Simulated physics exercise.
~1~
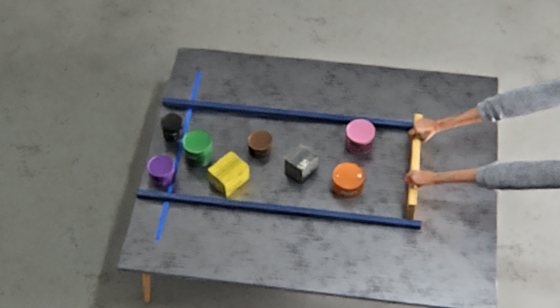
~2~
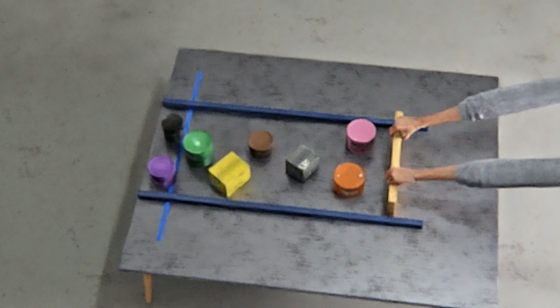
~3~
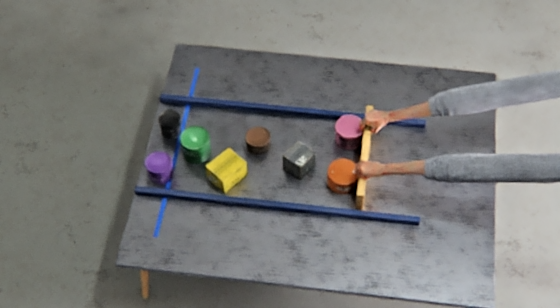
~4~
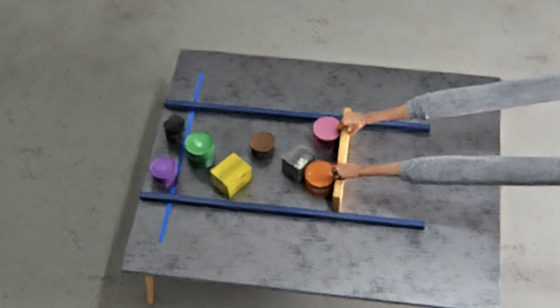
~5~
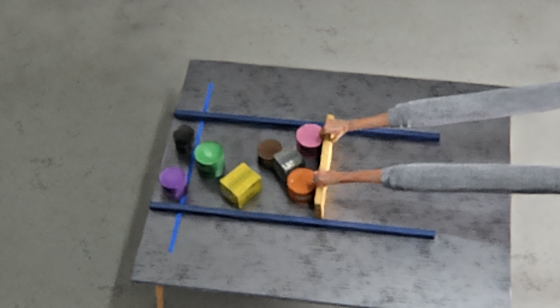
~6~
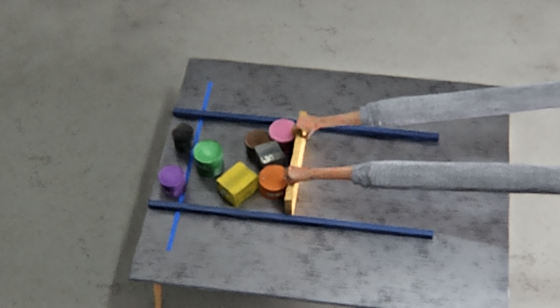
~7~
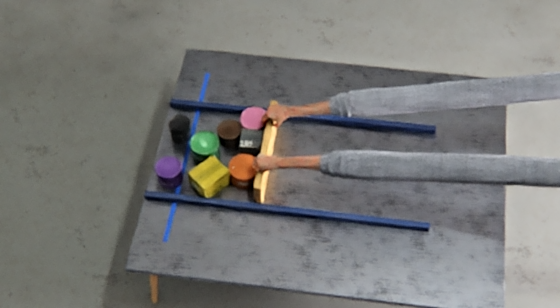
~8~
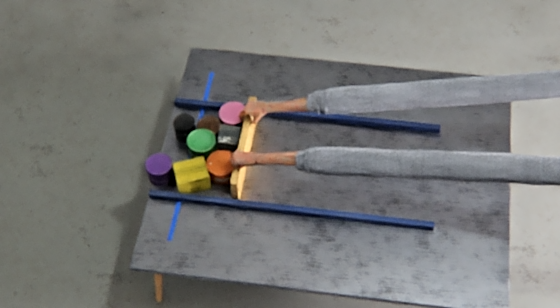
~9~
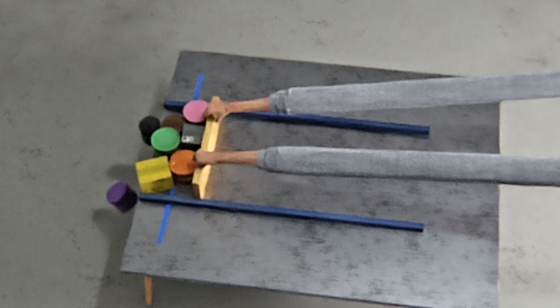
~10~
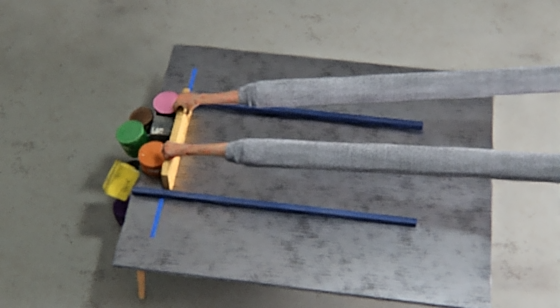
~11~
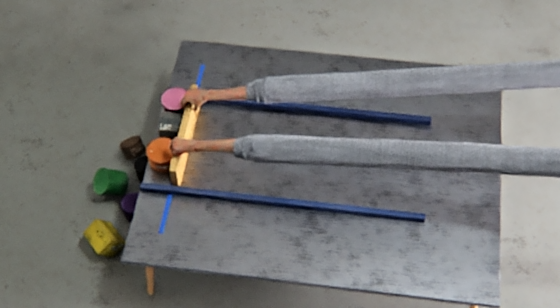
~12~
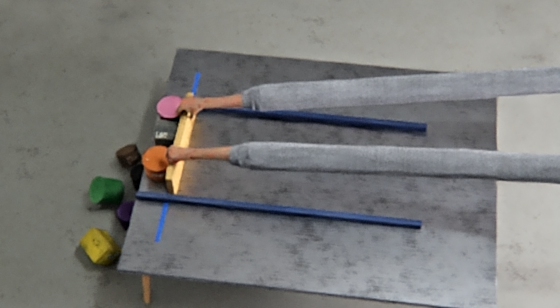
Two hands pushing a plank left along a grey table, bunching coloured containers together until several topple off the far edge.
